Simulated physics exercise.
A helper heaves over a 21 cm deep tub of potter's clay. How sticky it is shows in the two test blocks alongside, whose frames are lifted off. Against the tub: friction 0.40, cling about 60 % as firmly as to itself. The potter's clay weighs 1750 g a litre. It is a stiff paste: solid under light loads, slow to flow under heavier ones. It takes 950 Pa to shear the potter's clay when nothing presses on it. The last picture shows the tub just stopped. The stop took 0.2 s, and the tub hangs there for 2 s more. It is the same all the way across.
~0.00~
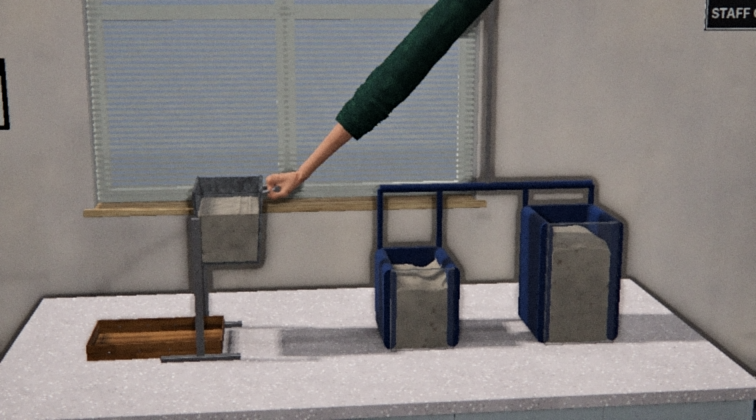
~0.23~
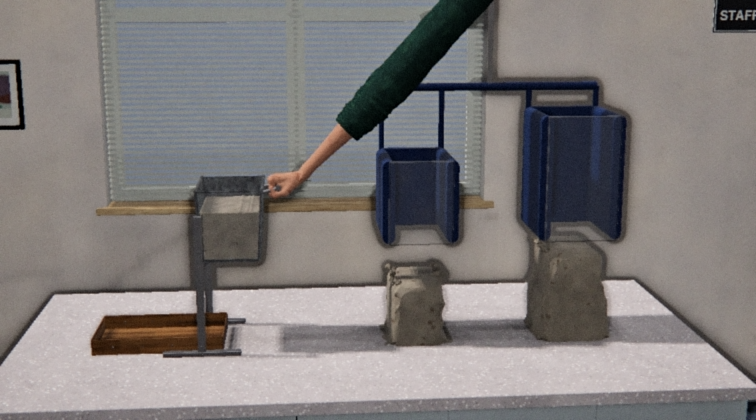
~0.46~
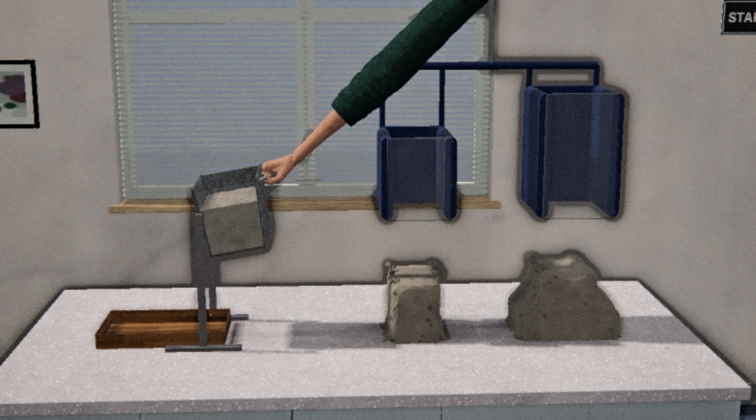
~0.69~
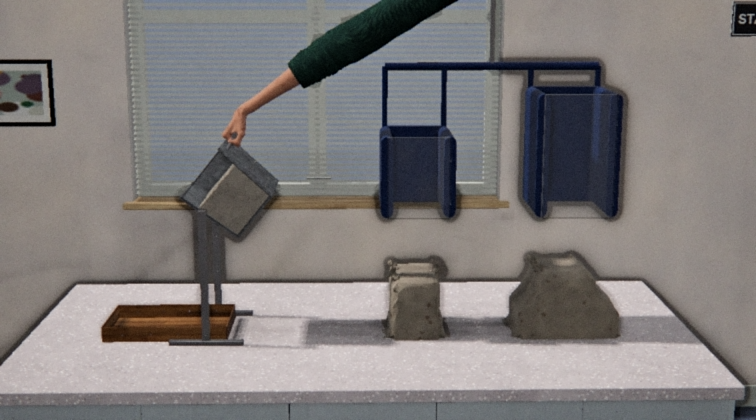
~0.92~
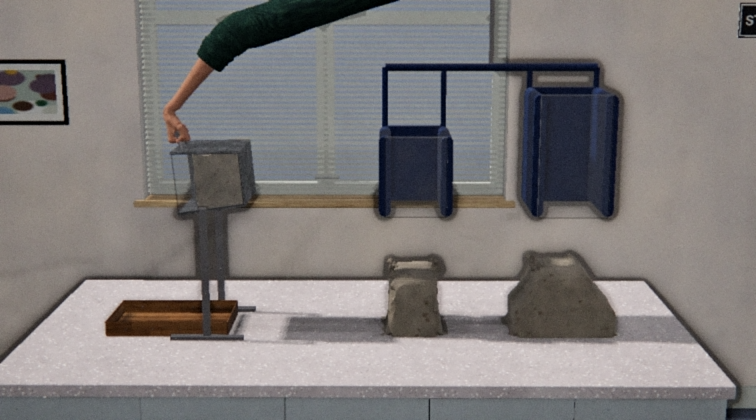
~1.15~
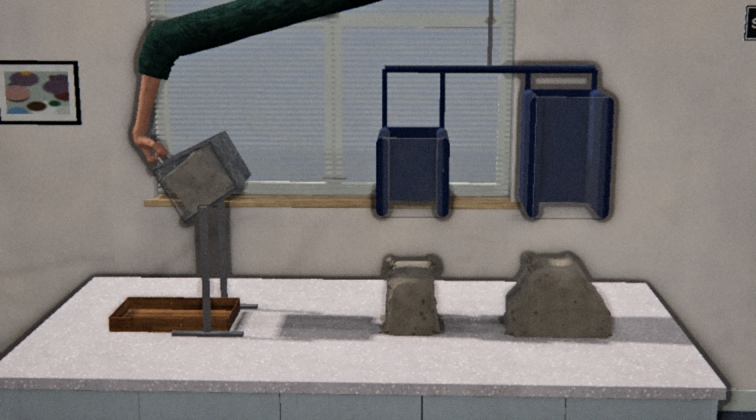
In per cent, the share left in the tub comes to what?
Close to 0 per cent.
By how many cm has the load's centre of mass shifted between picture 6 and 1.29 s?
Some 9 cm.
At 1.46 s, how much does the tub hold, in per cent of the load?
Near 0 %.
By 1.29 s, the tub is at 120 degrees and holds 68 %.
By 1.46 s, the tub is at 120 degrees and holds 0 %.
By 1.63 s, the tub is at 120 degrees and holds 0 %.
By 1.80 s, the tub is at 120 degrees and holds 0 %.
By 3.15 s, at the end, the tub is at 120 degrees and holds 0 %.
